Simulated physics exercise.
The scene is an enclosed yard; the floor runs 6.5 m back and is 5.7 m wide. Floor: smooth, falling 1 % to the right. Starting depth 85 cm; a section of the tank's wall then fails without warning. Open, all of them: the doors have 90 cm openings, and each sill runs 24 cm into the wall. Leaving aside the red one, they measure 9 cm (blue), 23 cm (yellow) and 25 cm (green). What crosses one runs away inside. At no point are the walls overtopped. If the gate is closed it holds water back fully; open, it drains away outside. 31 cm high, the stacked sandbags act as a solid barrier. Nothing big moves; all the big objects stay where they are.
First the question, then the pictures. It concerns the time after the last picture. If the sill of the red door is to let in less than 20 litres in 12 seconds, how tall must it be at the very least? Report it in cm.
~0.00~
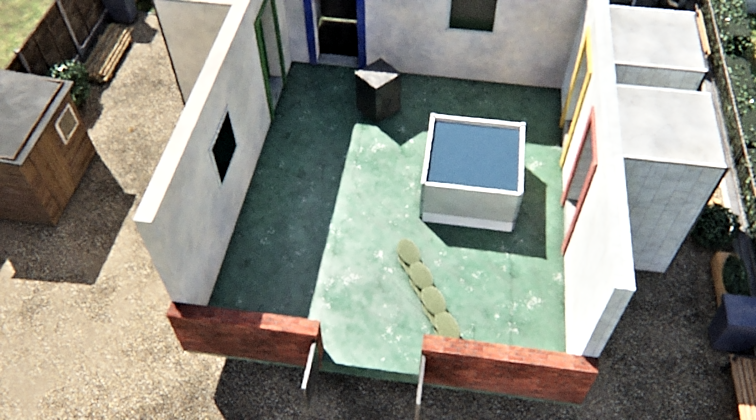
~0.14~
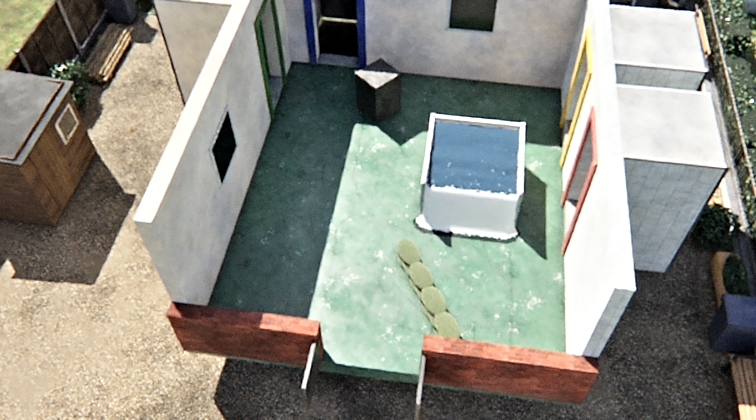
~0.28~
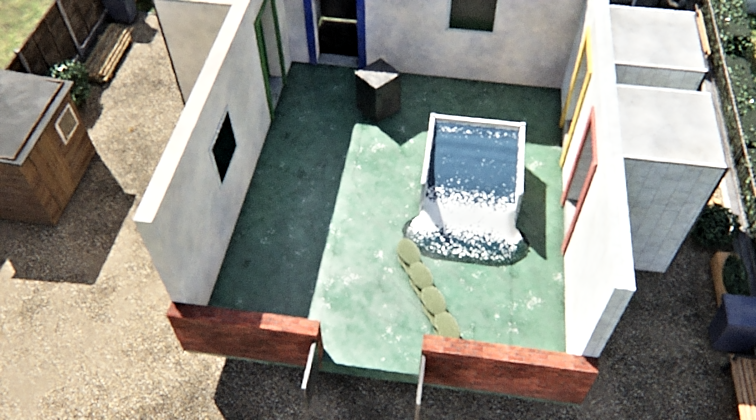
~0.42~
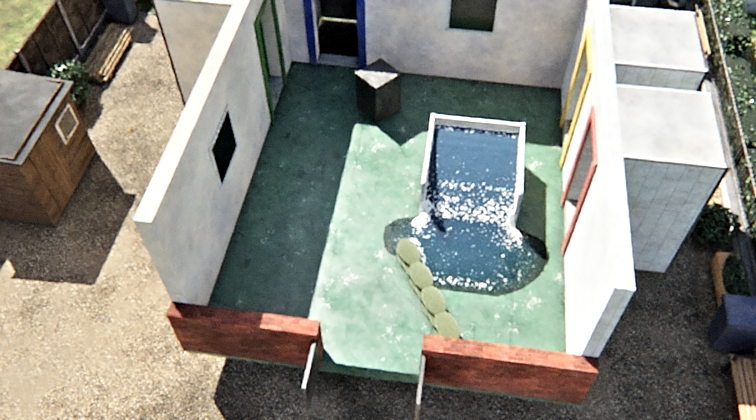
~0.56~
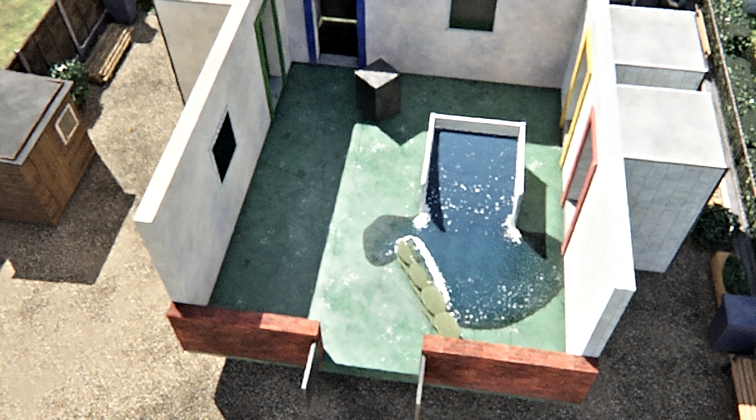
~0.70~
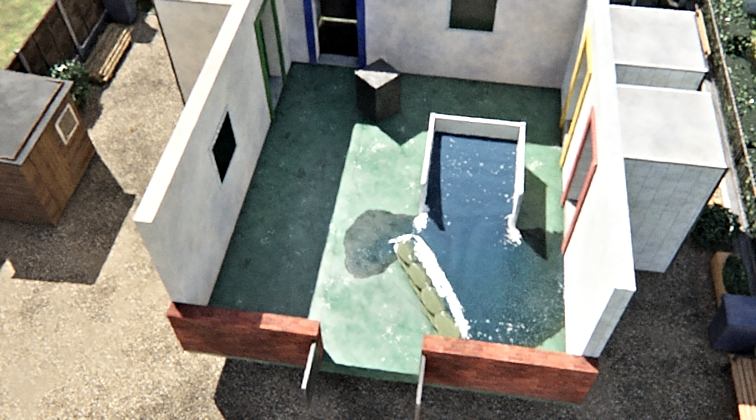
At the very least, close to 10 cm.
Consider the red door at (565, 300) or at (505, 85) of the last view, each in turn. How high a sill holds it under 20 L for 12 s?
Around 25 and 13.0 cm respectively.
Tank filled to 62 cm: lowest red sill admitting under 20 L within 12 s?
Roughly 6.5 centimetres.
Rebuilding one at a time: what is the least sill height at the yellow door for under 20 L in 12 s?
Yellow door - some 5.0 centimetres.
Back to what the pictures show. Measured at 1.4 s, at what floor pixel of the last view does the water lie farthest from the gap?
Lab note: Front tip approx. at (278, 299).
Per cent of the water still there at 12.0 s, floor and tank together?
I'd estimate some 94 in a hundred.
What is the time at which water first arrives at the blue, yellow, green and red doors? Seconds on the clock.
Blue = 6.0 s, yellow = 3.0 s, green = 6.0 s, red = 1.0 s.
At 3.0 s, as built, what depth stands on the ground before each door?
At the blue door the depth is 0 cm, at yellow 0 cm, at green 0 cm and at red 18 cm.
After 1.4 s water covers 25 % of the floor, deepest (80 cm) near (560, 379); 2 cm at the red door, 0 litres in over its 23 cm sill.
After 3.0 s water covers 50 % of the floor, deepest (35 cm) near (437, 291); 18 cm at the red door, 0 litres in over its 23 cm sill.
After 12.0 s water covers 95 % of the floor, deepest (8 cm) near (548, 305); 7 cm at the red door, 0 litres in over its 23 cm sill.
At the red door as built, the water arrived by 1.0 s and peaked near 18 cm at 3.0 s.
Run again over the same 12 s with other heights there, 29 litres in over 9 cm, 12 litres over 12 cm. The limit of 20 litres is kept from about 10 cm up.
